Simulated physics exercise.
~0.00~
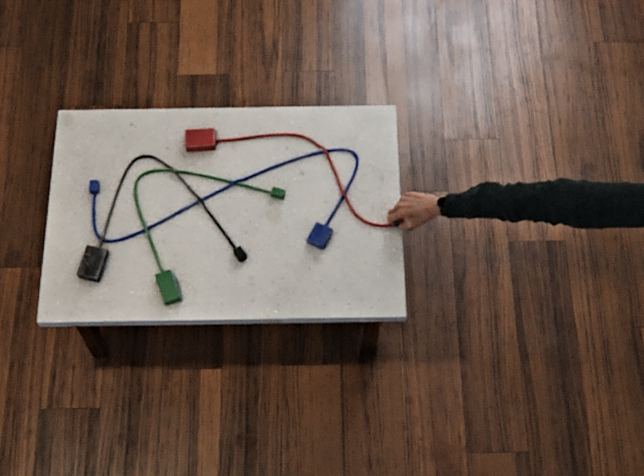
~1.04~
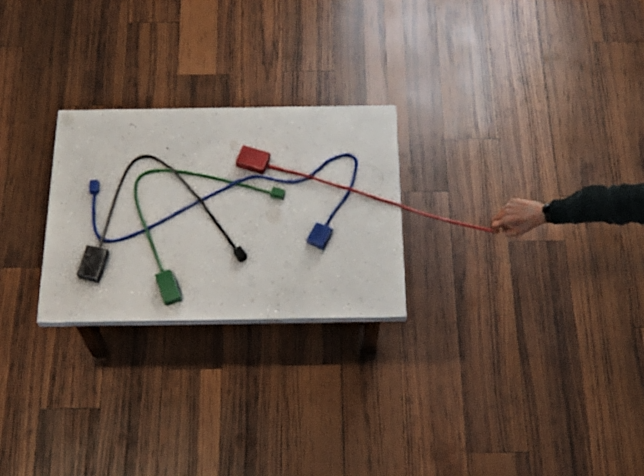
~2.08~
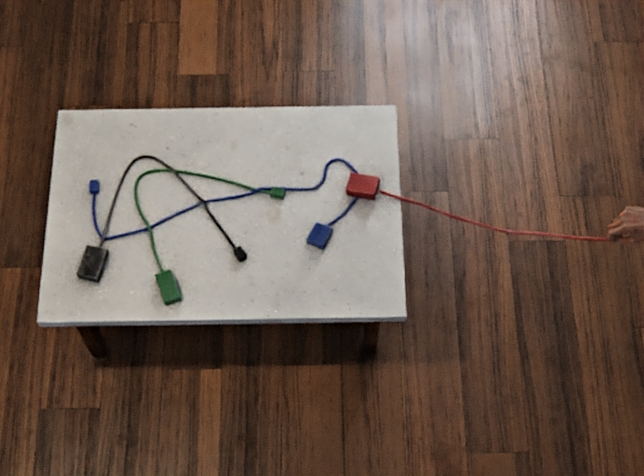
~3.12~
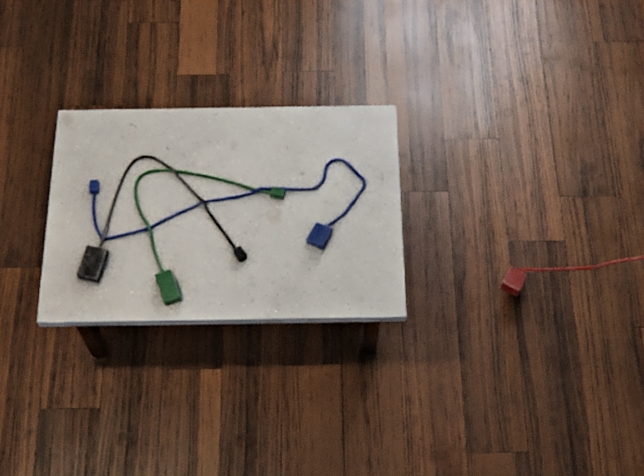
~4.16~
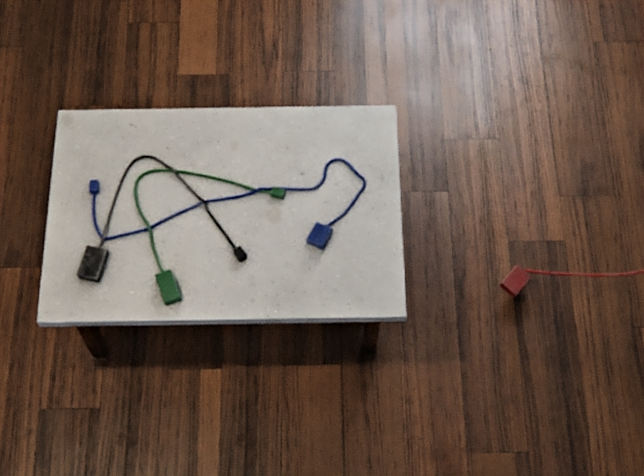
A hand pulled the red cord to the right across a white table tangled with blue, green and black cords, dragging its red block over the blue cord and off the edge, while the other blocks stayed where they were.
